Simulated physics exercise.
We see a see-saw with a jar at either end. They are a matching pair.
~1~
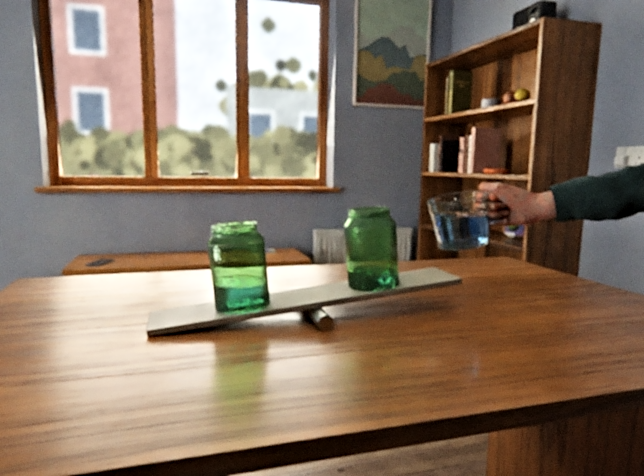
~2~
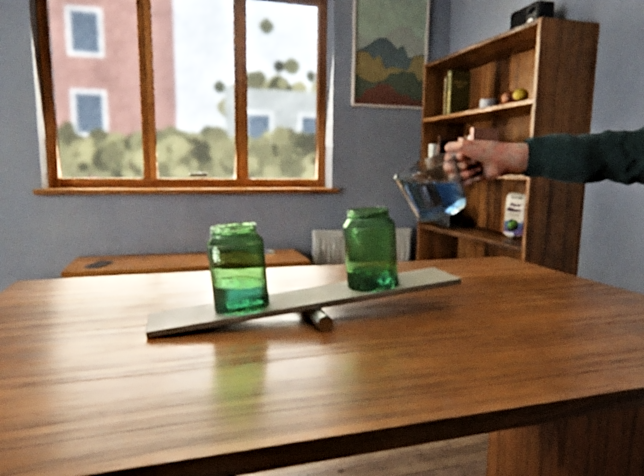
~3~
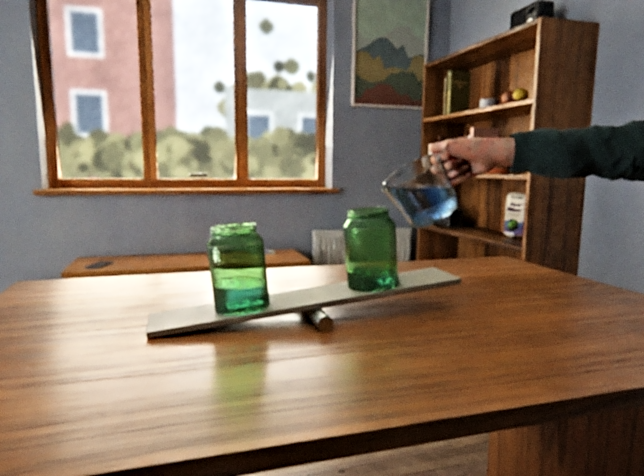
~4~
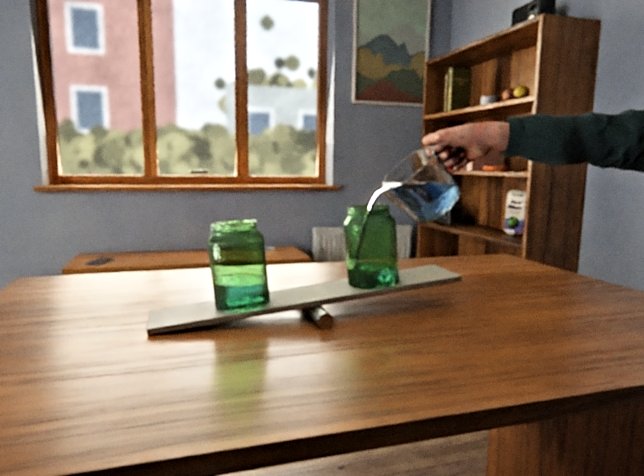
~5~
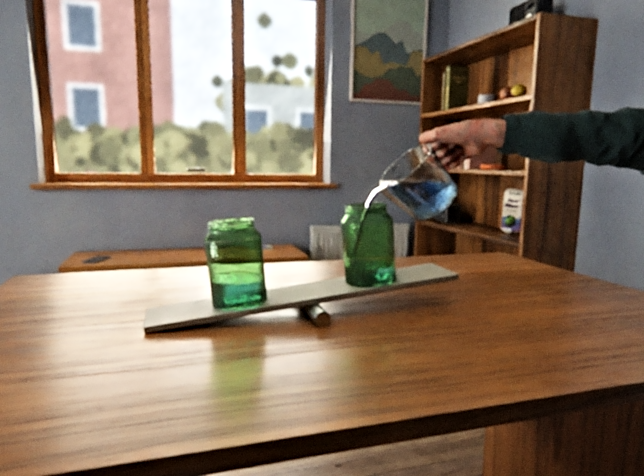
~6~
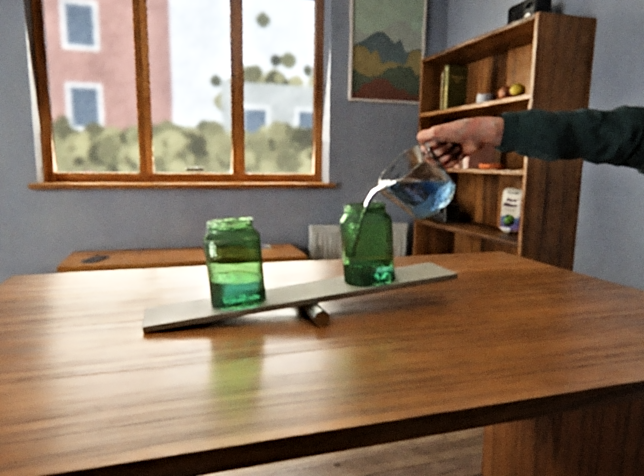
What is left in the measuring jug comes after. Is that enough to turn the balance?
It swings over.
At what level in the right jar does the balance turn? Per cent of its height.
I make it 25 per cent.
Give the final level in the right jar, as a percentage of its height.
Close to 60 %.
A moment on, the right jar is about a third full; the shelf board has swung over, and that end is down.
Further on, the right jar is about half full; the shelf board has swung over, and that end is down.
When it is over, the right jar is about two thirds full; the shelf board has swung over, and that end is down.
